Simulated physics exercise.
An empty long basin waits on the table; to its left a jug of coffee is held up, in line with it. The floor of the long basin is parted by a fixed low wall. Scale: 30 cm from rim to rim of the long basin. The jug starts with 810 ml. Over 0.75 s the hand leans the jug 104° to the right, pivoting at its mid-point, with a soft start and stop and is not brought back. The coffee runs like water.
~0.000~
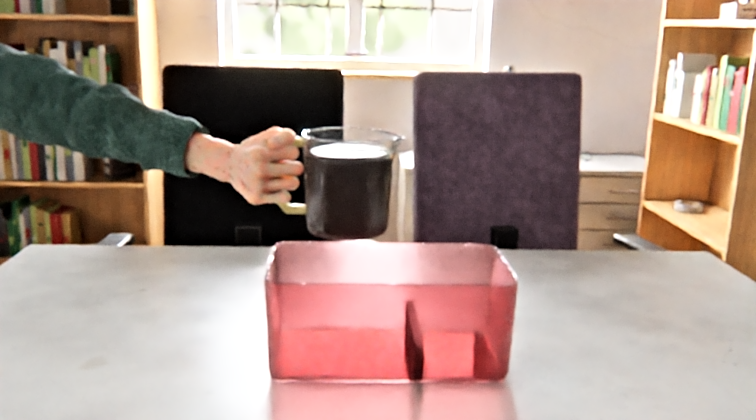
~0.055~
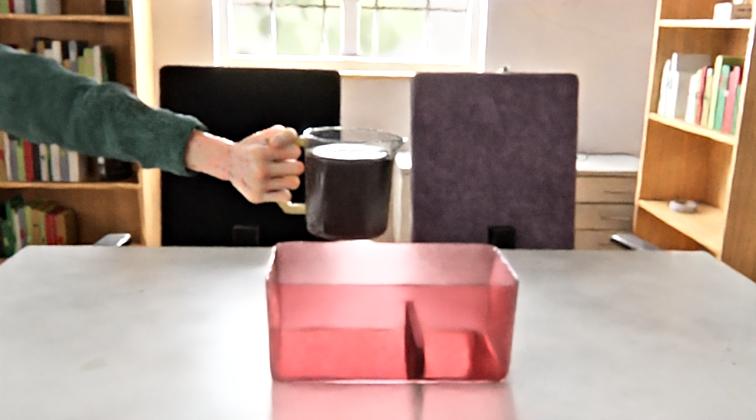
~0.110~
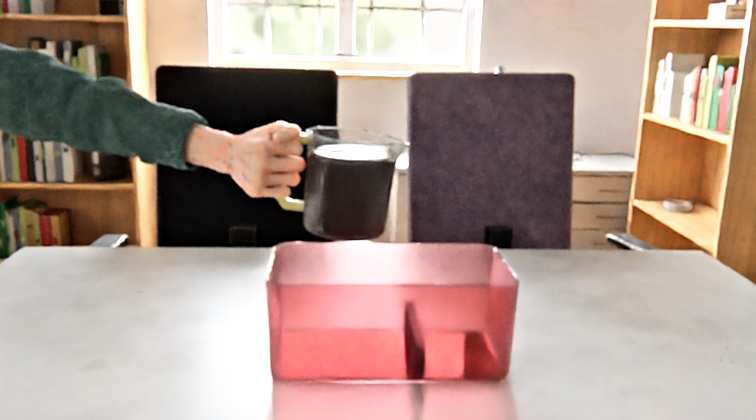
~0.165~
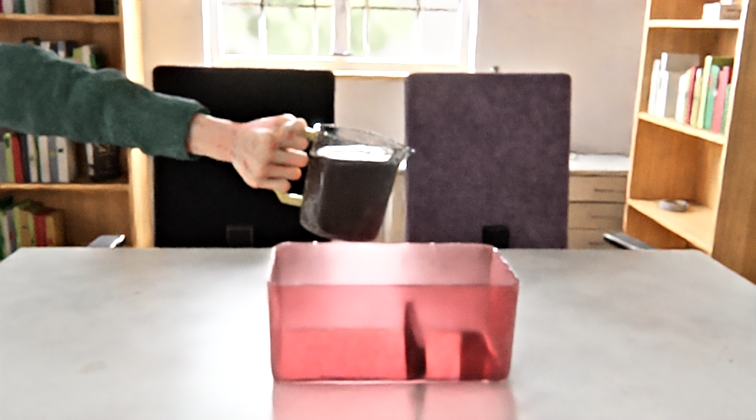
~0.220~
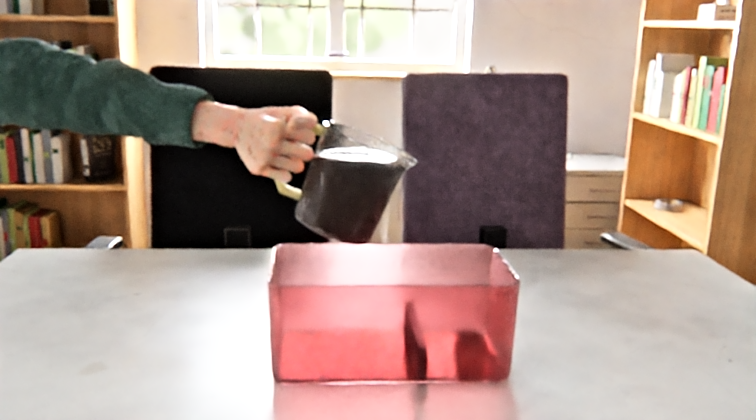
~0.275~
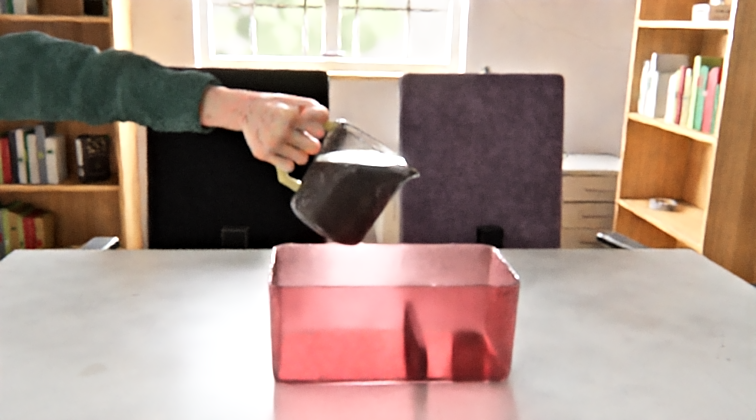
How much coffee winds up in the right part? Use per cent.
About 83 per cent.
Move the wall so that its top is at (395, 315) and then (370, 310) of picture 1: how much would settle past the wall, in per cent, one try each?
First 90, then 95 per cent.
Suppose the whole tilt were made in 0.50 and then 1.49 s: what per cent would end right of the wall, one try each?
In turn about 85 and 90 per cent.
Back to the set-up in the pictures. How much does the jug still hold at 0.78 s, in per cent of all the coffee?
Near 16 in a hundred.
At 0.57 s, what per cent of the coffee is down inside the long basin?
About 20 per cent.
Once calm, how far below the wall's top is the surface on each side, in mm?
Left about 40 mm, right about 4 mm.
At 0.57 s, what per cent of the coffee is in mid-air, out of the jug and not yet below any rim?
About 20 per cent.
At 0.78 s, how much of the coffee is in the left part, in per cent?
About 6 per cent.
Then, 0.57 s in, the tilt is 90° and 61 per cent is still to pour, 0 is left of the wall and 20 right of it.
Then, 0.78 s in, the tilt is 104° and 16 per cent is still to pour, 6 is left of the wall and 69 right of it.
Then, 1.01 s in, the tilt is 104° and 2 per cent is still to pour, 13 is left of the wall and 80 right of it.
Then, 1.25 s in, the tilt is 104° and 0 per cent is still to pour, 15 is left of the wall and 83 right of it.
Finally, 16 per cent lies left of the wall, 83 right of it and 2 outside.
